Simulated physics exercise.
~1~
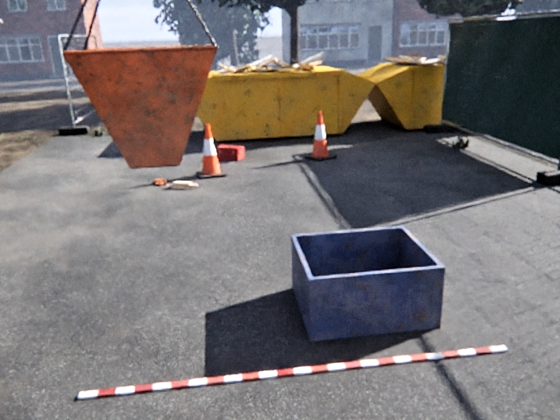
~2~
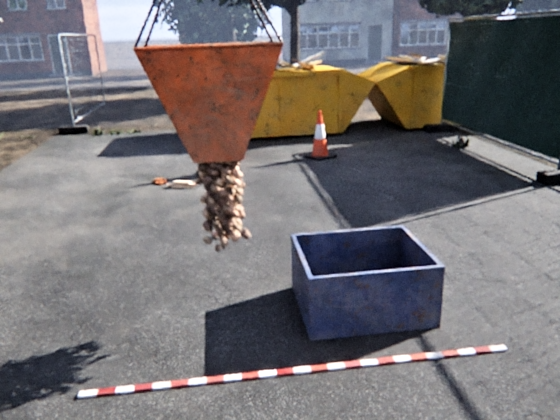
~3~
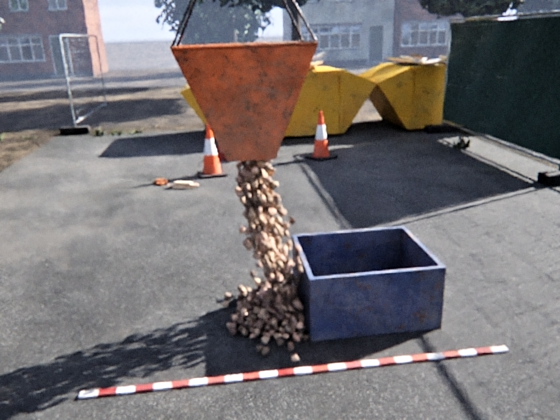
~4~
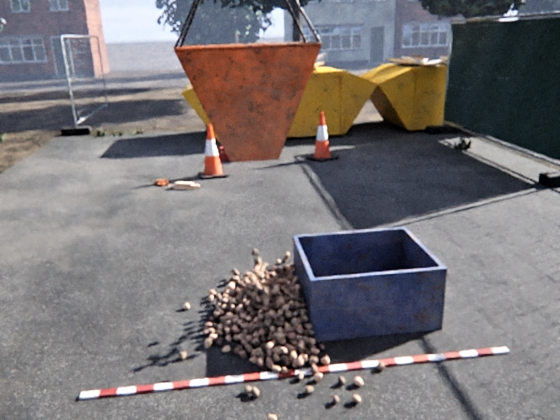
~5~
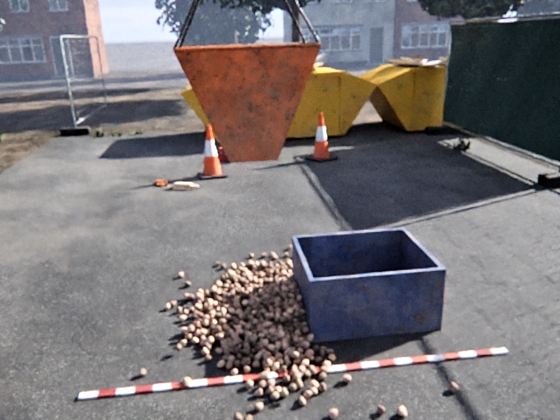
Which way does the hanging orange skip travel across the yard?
The orange skip moves to the right, towards the blue bin.
